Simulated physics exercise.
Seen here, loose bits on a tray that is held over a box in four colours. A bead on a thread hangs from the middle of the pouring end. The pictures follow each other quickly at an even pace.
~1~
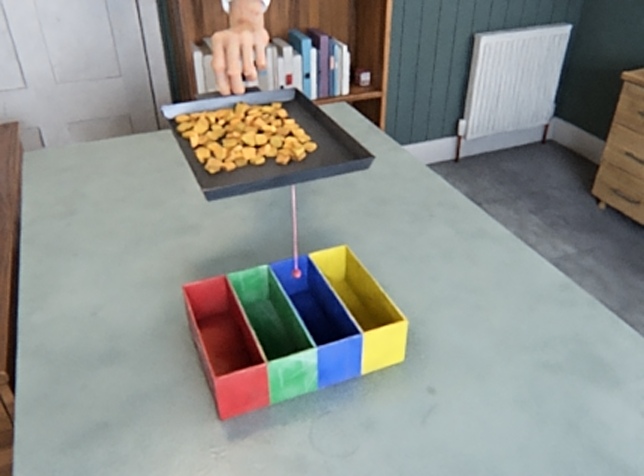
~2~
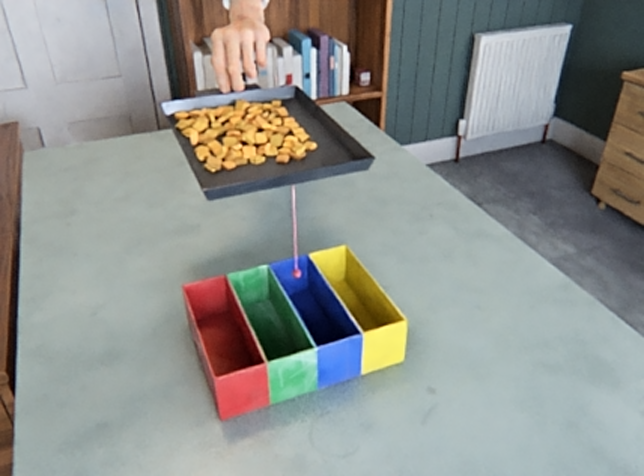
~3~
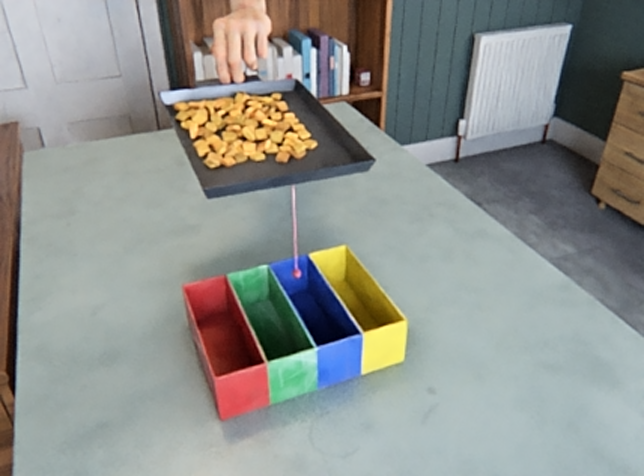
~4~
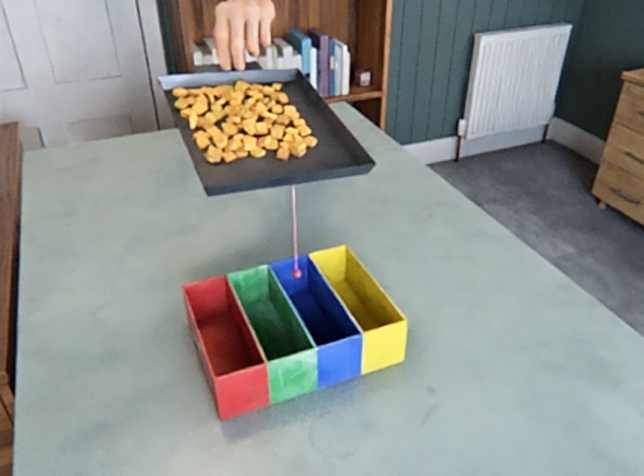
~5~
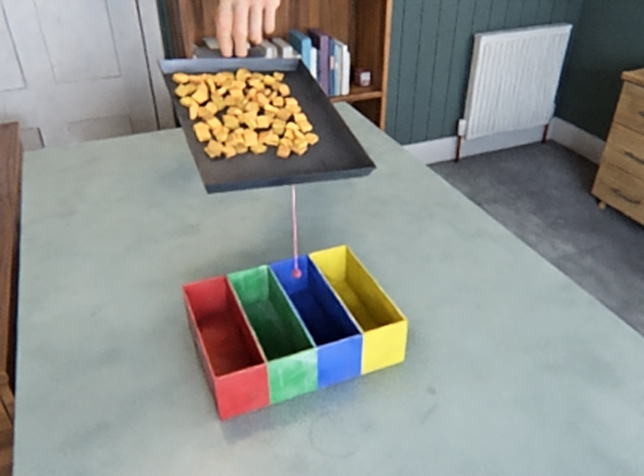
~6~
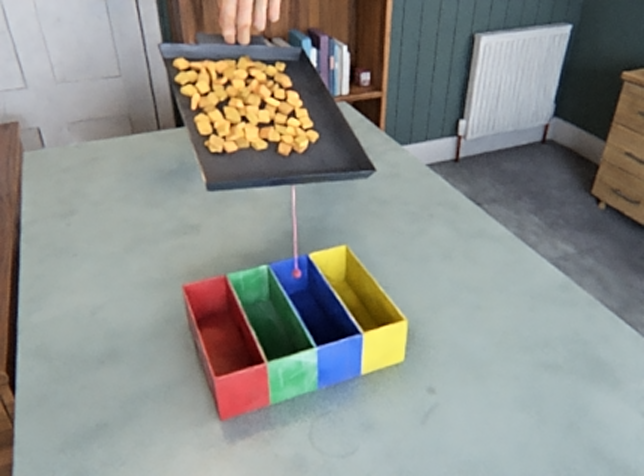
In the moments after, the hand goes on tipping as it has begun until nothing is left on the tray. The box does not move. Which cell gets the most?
It favours the yellow compartment.
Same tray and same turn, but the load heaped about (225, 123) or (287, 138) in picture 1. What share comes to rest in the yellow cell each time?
First some 40, then 60 per cent.
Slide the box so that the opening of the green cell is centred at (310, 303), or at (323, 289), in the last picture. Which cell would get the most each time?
In turn: The blue cell; the blue one.
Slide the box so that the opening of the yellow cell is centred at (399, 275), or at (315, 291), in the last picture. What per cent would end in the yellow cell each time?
Near 20 % and 10 %.
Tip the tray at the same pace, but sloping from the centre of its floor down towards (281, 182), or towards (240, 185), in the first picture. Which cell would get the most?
In turn: The cell in green; the cell in red.
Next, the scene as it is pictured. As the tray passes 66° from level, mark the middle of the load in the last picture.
Around (336, 169).
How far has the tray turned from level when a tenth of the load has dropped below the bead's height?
At about 75°.
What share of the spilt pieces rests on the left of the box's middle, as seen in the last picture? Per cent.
Close to 0 per cent.
Soon, tray tipped steeply; most on the tray; a small part falling or outside the box.
A while on, tray tipped past a quarter turn; a stray few on the tray; about half in the yellow cell; a small part in the blue cell; about half falling or outside the box.
Towards the end, tray tipped past a quarter turn; about half in the yellow cell; a small part in the blue cell; about a third falling or outside the box.
Finally, tray tipped past a quarter turn; about half in the yellow cell; a small part in the blue cell; none in the red cell; none in the green cell; about a third outside the box.
